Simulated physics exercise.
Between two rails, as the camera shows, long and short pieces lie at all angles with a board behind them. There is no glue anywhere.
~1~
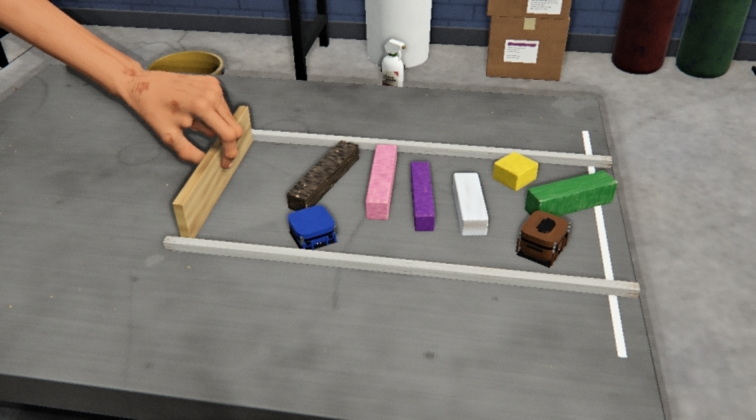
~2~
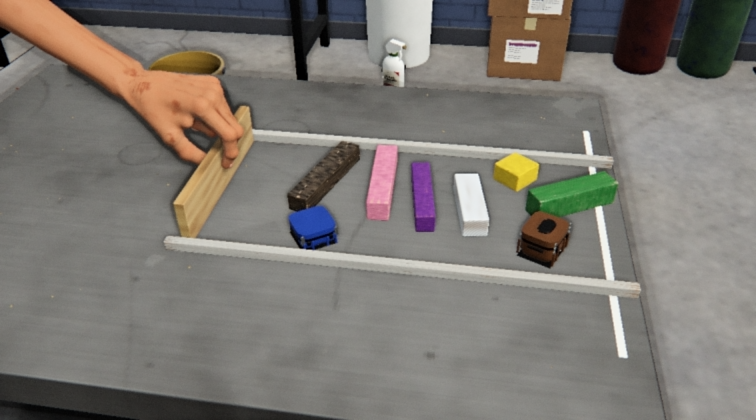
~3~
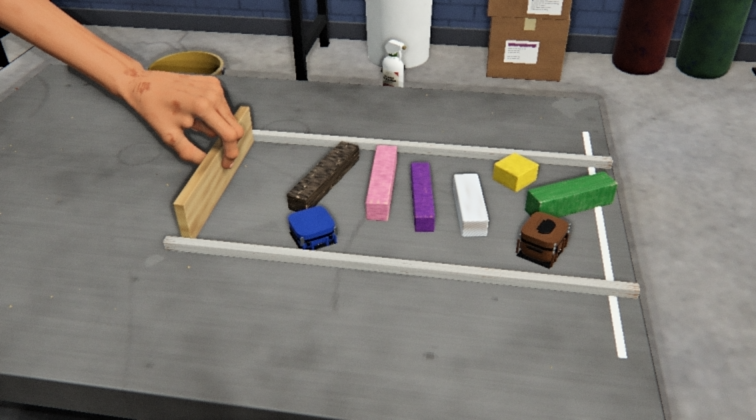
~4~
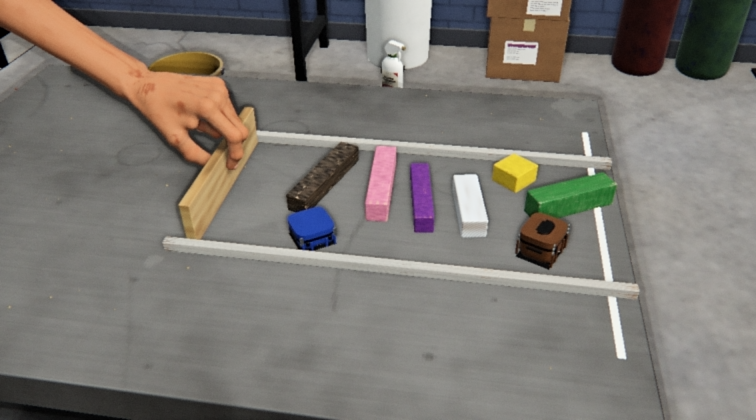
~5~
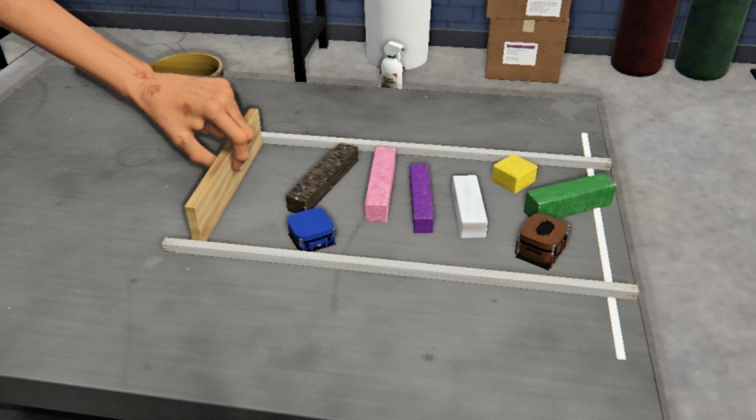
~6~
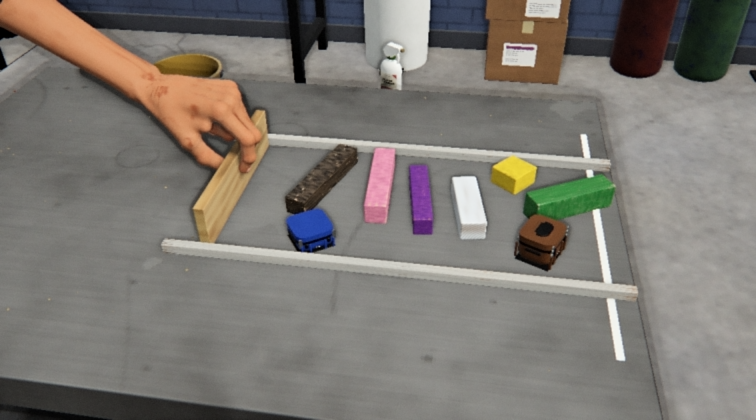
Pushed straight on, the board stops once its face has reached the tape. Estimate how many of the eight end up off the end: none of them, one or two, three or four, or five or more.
Five or more.
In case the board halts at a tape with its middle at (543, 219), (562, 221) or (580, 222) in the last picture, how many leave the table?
Per try: 1; 3; 5.
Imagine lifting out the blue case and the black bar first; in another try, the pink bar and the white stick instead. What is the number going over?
The first try gives 4, the second gives 4.
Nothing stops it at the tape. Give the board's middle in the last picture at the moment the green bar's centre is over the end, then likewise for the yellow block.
The green bar puts it at (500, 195), the yellow block at (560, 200).
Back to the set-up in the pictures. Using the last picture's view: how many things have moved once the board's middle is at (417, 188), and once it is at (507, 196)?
The first count is 5, and then it's 8.
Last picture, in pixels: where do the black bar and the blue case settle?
Taking them in turn, first comes (608, 202), then (630, 271).
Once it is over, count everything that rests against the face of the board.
Contact count: 2.
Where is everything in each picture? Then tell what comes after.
In the first frame, green bar (571, 196); brown case (543, 238); yellow block (515, 171); board (218, 168); tape (600, 220).
In the second frame, brown case (544, 239); purple bar (423, 196).
In the third frame, yellow block (515, 172); black bar (325, 176).
In the fourth frame, green bar (570, 197); pink bar (382, 182).
In the fifth frame, brown case (542, 241); blue case (311, 231).
In the sixth frame, green bar (569, 199); brown case (541, 242); yellow block (513, 175); board (236, 173); tape (598, 224).
Soon after, none off yet; green bar at rest near (569, 199); brown case at rest near (541, 242); yellow block at rest near (513, 175).
After that, one off so far; green bar upside down near (638, 251); brown case displaced about its own width near (598, 259); yellow block displaced well along near (589, 173).
In the end, the number that fall off is five or more; gone, pink bar, purple bar, white stick, yellow block, brown case and green bar.
